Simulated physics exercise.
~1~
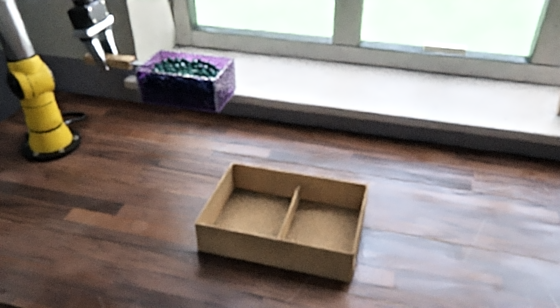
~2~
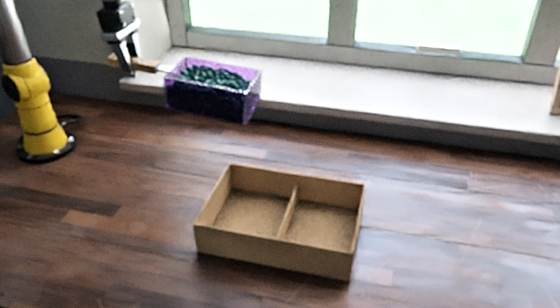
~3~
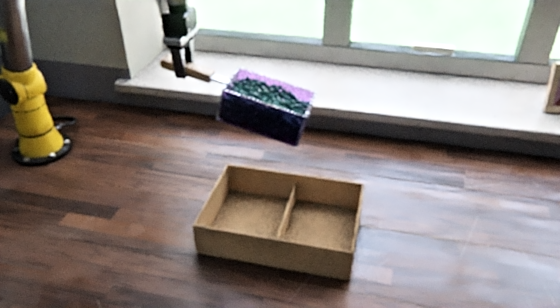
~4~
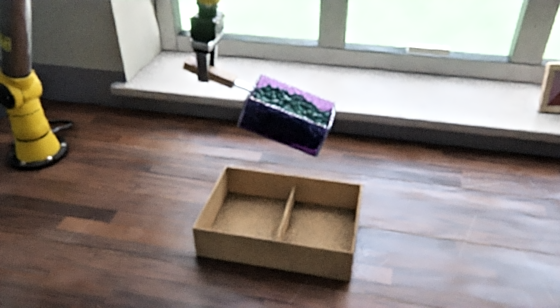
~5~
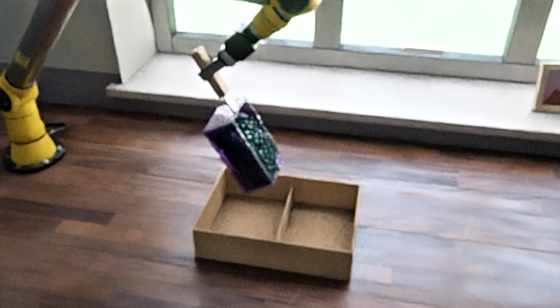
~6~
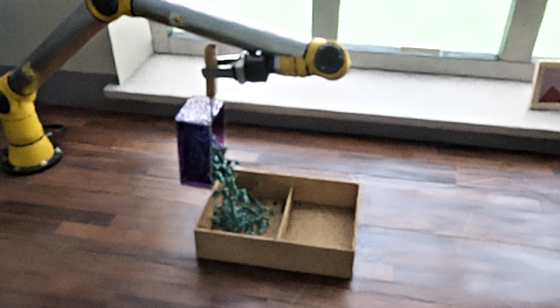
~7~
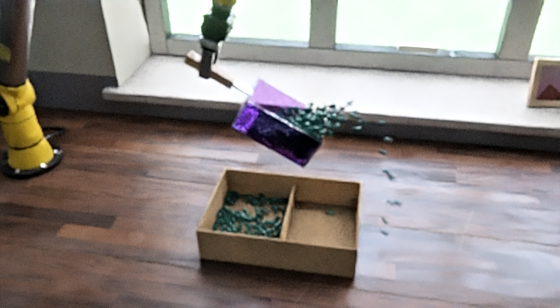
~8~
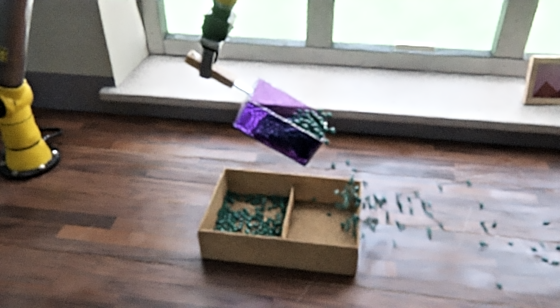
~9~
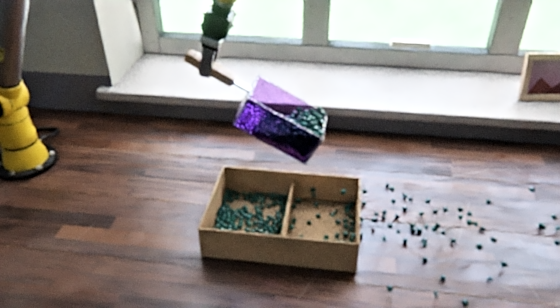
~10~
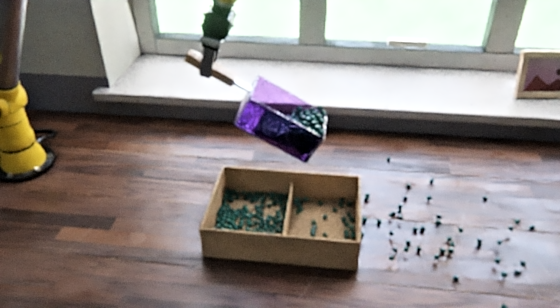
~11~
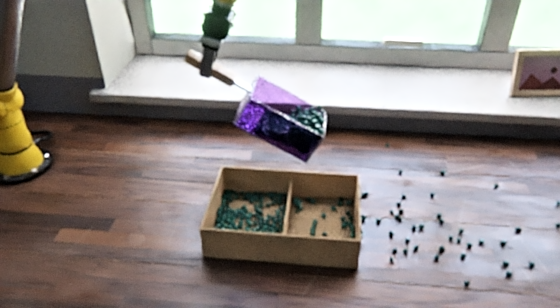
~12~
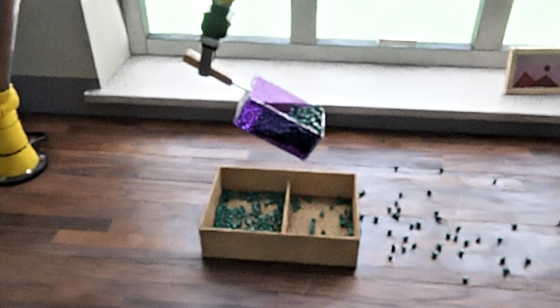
Green beads pouring from a purple box held by a robot arm into a divided tray, some scattering across the wooden tabletop.
